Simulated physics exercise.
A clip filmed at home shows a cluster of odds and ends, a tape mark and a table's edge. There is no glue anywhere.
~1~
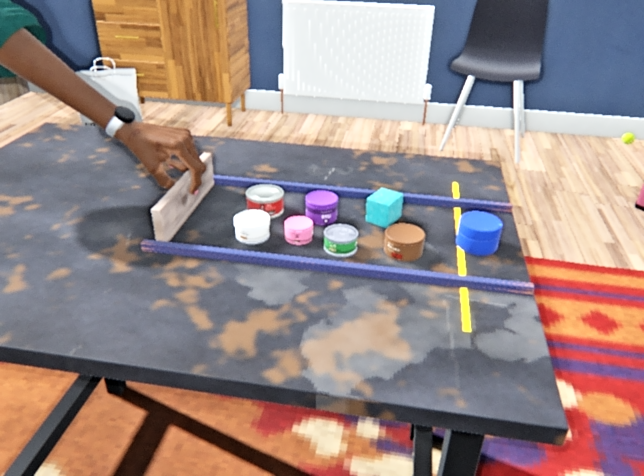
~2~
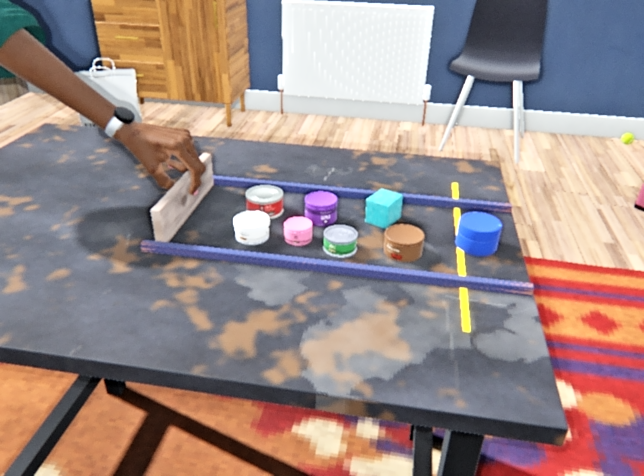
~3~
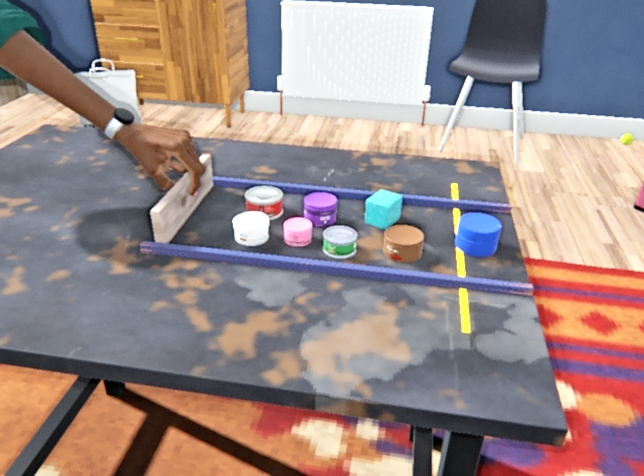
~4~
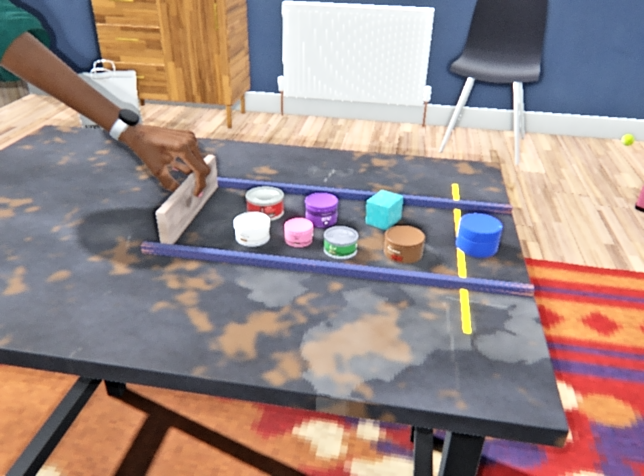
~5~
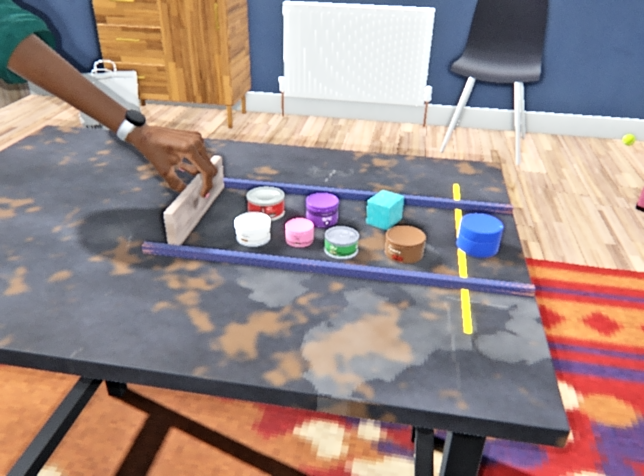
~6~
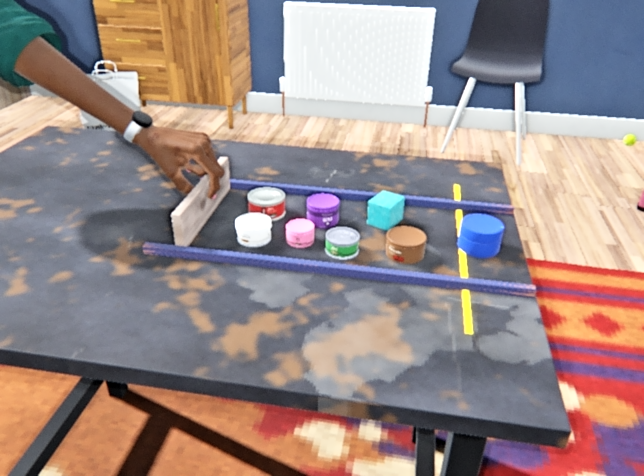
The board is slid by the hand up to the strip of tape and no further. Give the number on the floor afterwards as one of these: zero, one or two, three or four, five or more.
The loss over the edge is just one or two.
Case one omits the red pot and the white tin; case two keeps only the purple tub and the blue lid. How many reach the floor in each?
The first try gives 0, the second gives 0.
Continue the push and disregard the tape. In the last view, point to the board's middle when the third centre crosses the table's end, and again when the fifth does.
In pixels, around (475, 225) followed by around (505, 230).
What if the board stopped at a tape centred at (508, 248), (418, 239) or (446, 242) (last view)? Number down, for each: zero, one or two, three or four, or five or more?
In order: More than four, none at all, none.
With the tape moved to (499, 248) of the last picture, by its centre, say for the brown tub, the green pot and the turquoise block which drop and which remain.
Observed: Brown tub slides off; green pot hangs on; turquoise block hangs on.
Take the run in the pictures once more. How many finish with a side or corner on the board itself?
At rest, 4 are in contact.
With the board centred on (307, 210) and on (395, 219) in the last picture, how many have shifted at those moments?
First 6, then 8.
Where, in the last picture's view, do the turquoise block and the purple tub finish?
First at (476, 207); second at (518, 228).
Early on, none off yet; blue lid at rest near (480, 236); brown tub at rest near (406, 245); turquoise block at rest near (386, 210).
A while later, none off yet; blue lid at rest near (480, 236); brown tub travelled about its own width near (447, 252); turquoise block travelled about its own width near (427, 209).
Finally, the number that fall off is one or two; lost, blue lid.
